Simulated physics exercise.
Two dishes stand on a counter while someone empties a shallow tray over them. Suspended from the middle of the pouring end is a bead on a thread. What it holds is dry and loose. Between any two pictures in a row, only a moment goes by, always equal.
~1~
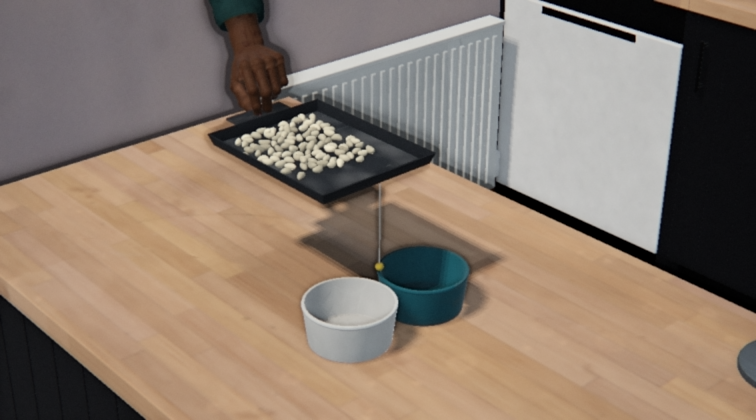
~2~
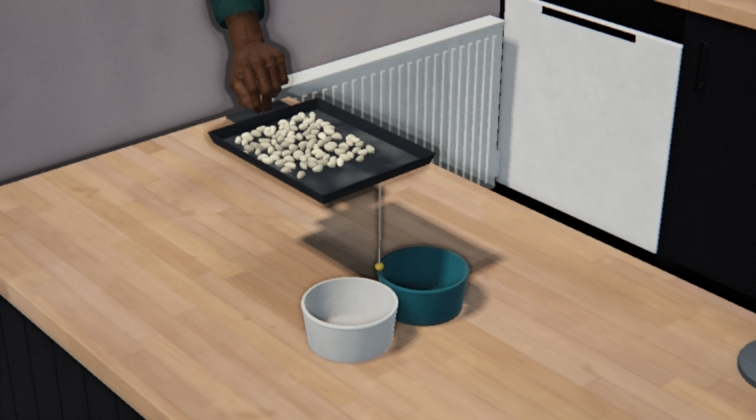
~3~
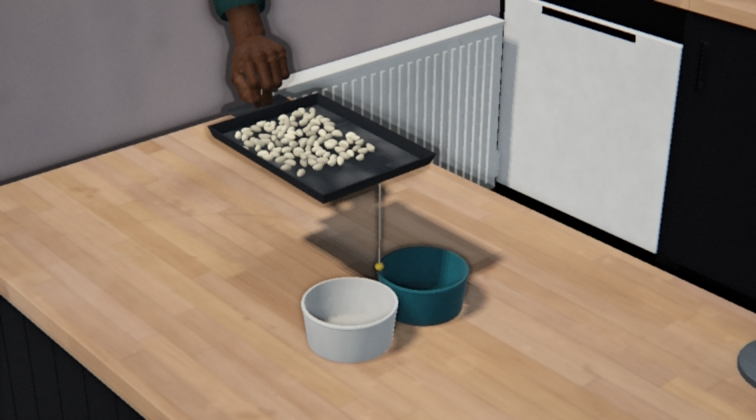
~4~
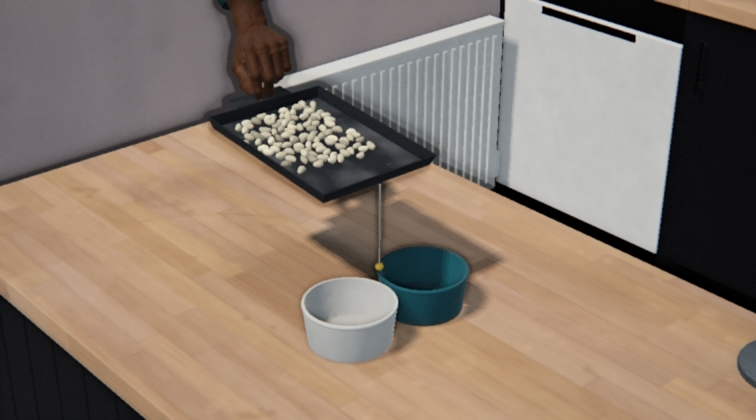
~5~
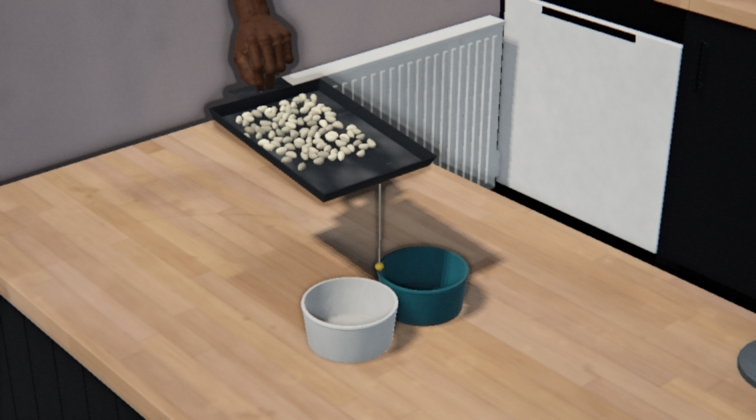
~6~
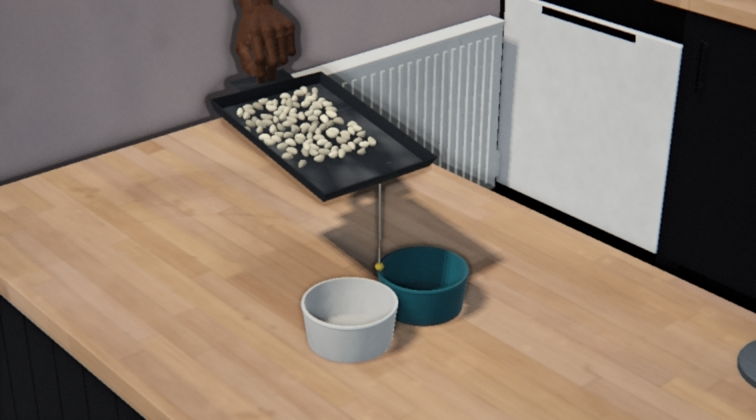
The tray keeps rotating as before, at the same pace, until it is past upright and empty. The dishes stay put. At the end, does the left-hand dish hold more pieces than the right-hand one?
No, the right-hand dish holds more.
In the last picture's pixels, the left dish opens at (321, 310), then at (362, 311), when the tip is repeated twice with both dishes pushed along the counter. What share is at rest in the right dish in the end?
Around 50 % followed by around 80 %.
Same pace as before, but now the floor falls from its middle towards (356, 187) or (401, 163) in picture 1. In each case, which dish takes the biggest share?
The leftmost dish; the rightmost dish.
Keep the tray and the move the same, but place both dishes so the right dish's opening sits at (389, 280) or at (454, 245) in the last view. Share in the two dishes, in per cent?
Roughly 40% on the first try and 50% on the second.
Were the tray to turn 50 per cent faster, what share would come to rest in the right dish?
I'd say 60 percent or thereabouts.
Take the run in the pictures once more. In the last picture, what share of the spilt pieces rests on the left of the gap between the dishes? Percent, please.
0 per cent, roughly.
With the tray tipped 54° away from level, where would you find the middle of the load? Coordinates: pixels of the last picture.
At about (390, 161).
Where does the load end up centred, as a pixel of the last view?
Around (429, 303).
Soon after the last picture, tray tipped steeply; nearly all on the tray; a stray few in the right dish; a small part in the air.
A little later, tray tipped right over; most on the tray; a stray few in the left dish; a small part in the right dish; a small part outside both; a stray few in the air.
Later still, tray tipped past a quarter turn; about a quarter in the left dish; about two thirds in the right dish; about a quarter outside both.
At rest, tray tipped past a quarter turn; about a quarter in the left dish; about two thirds in the right dish; about a quarter outside both.
